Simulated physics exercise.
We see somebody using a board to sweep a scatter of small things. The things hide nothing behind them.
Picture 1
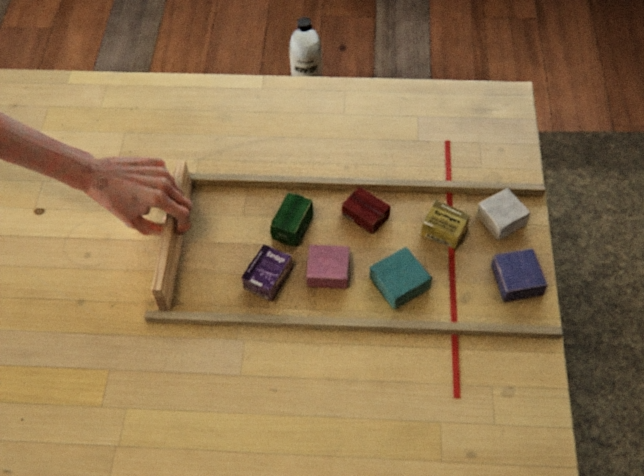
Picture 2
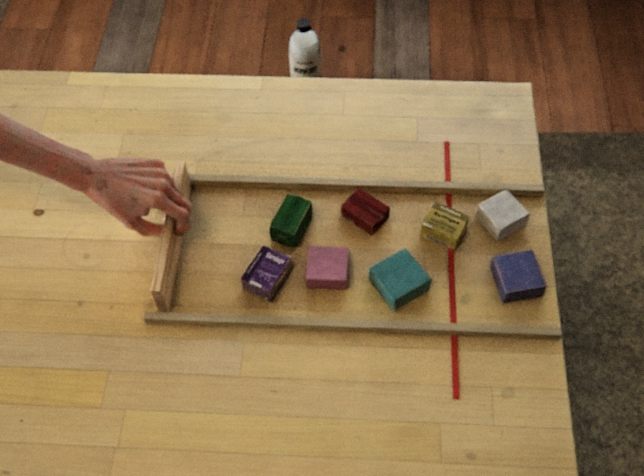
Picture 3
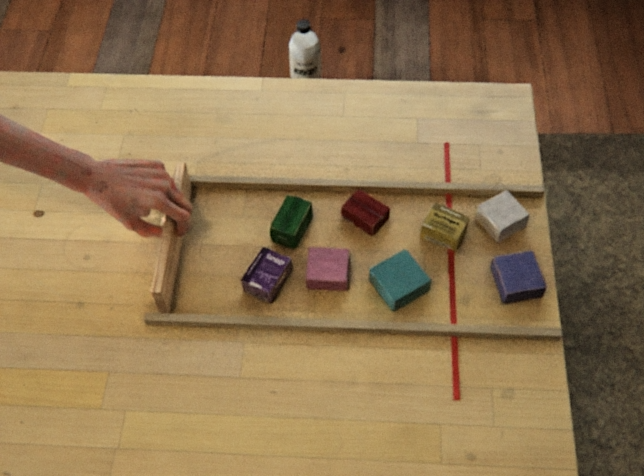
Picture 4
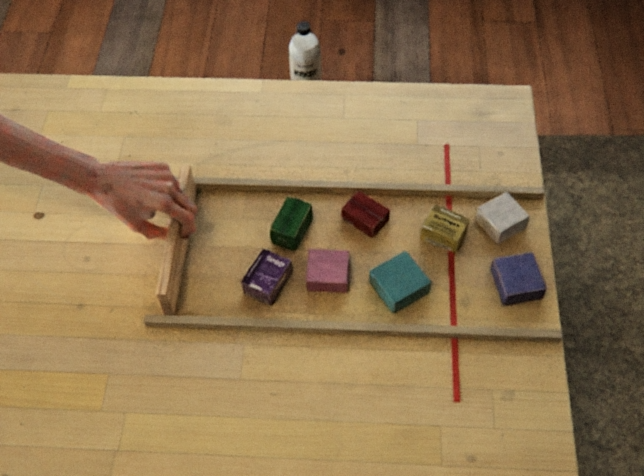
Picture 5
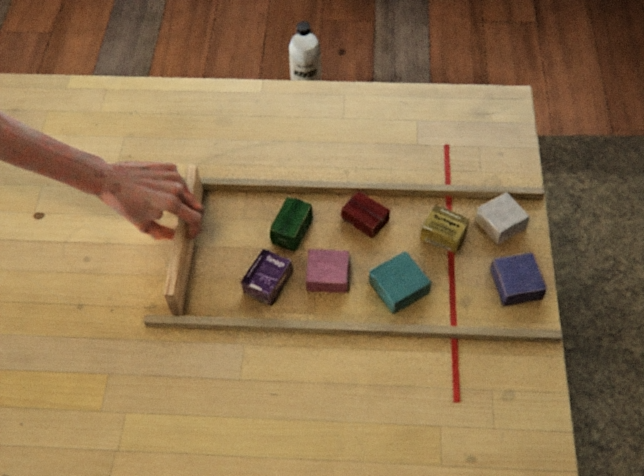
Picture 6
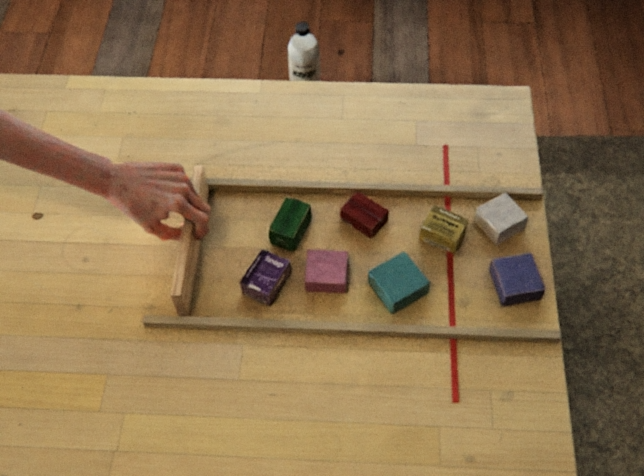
A pale wooden tabletop stands on a brown plank floor beside a dark grey rug, seen from above at an angle. Between two wooden rails lie green, dark red, yellow, white, purple, pink, teal and blue blocks and boxes, with red tape crossing near the right and a bottle beyond the table. A hand at left slides an upright board slightly rightward, while the blocks stay still.
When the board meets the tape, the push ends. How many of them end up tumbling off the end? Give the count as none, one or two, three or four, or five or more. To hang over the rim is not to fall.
The count is one or two.
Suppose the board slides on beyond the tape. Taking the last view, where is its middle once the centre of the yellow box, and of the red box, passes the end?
About (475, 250), and (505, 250) for the other.
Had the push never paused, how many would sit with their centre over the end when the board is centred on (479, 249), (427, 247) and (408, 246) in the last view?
Counts by place: 4 / 1 / 0.
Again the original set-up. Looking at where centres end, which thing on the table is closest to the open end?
The turquoise block.
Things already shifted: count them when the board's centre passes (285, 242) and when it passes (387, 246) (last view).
At the first point the count is 3, at the second it's 7.
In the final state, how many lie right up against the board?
Count recorded: 2.
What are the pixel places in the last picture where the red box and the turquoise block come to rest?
The red box finishes at (491, 215); the turquoise block finishes at (551, 295).
Soon after, none off yet; blue block at rest near (517, 279); white block at rest near (501, 219); yellow box at rest near (444, 229).
After that, none off yet; blue block displaced about its own width near (558, 282); white block moving near (508, 216); yellow box displaced about its own width near (493, 242).
In the end, the number that fall off is one or two; gone, blue block.
